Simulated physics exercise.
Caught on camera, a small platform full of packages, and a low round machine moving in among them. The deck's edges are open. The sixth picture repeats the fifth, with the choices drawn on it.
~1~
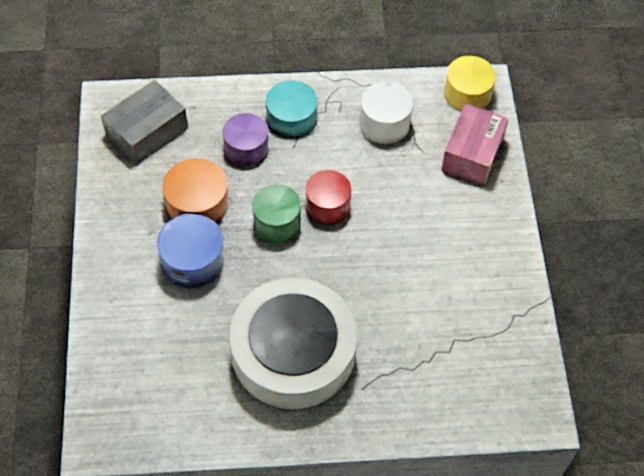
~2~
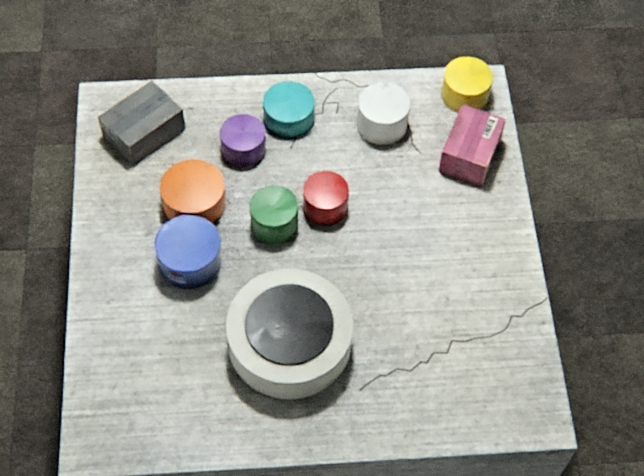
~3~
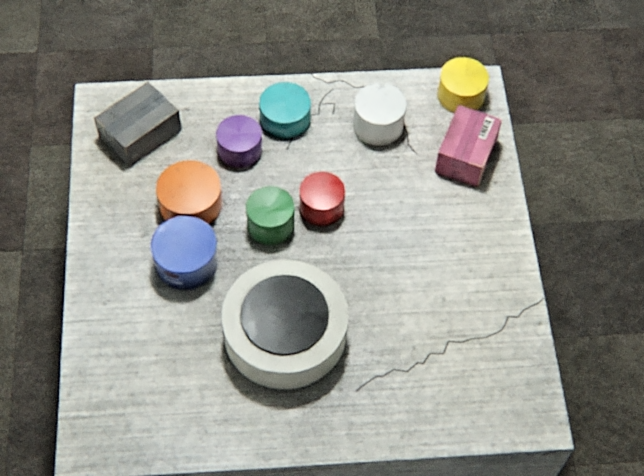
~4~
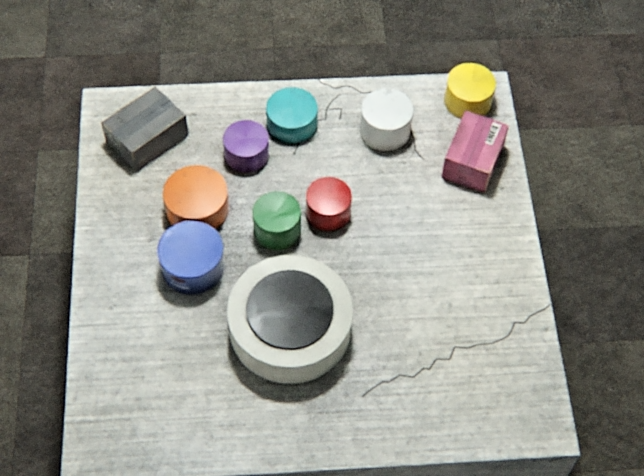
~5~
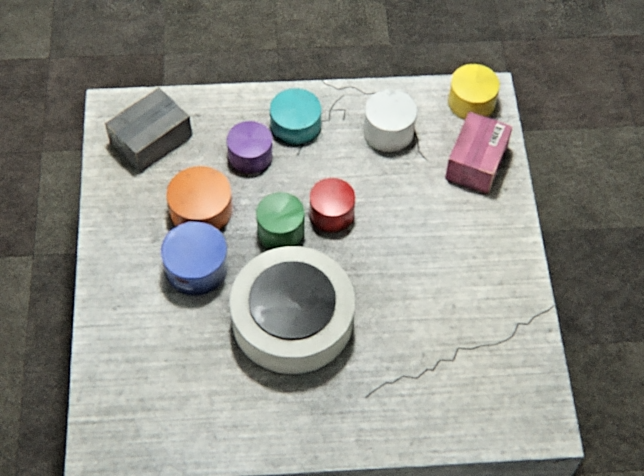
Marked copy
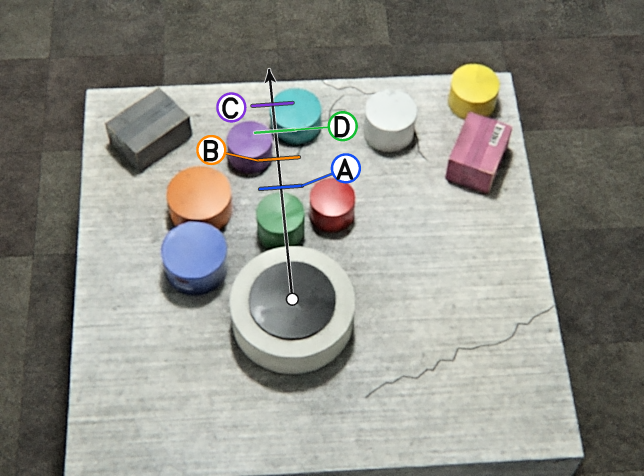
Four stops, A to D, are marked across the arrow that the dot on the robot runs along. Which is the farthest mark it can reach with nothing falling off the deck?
At D, and not beyond.
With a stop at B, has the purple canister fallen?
No.
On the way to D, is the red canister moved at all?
Yes.
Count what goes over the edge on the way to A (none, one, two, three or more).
In all, none.
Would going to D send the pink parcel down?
No.
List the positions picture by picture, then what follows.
In the first frame, green canister (277, 214); orange canister (196, 194); red canister (328, 197).
In the second frame, robot (289, 333); blue pail (189, 253).
In the third frame, robot (285, 324); grey parcel (139, 123).
In the fourth frame, robot (291, 318); purple canister (247, 146).
In the fifth frame, robot (293, 309); white canister (390, 121); green canister (281, 221); orange canister (200, 202).
On the marked copy, A at (281, 187); B at (278, 159); C at (272, 104); D at (275, 131); the arrow from (292, 299) to (269, 70); the white dot at (292, 299).
With D. Early on, robot (286, 245); green canister (275, 178); red canister (337, 194).
Further on, robot (280, 185); turquoise canister (301, 100); purple canister (222, 113).
At the end, robot (276, 143); green canister (252, 87); turquoise canister (306, 88); nothing has fallen.
As for the rest, A is safe but short; B is safe but short; C drops the turquoise canister and green canister.
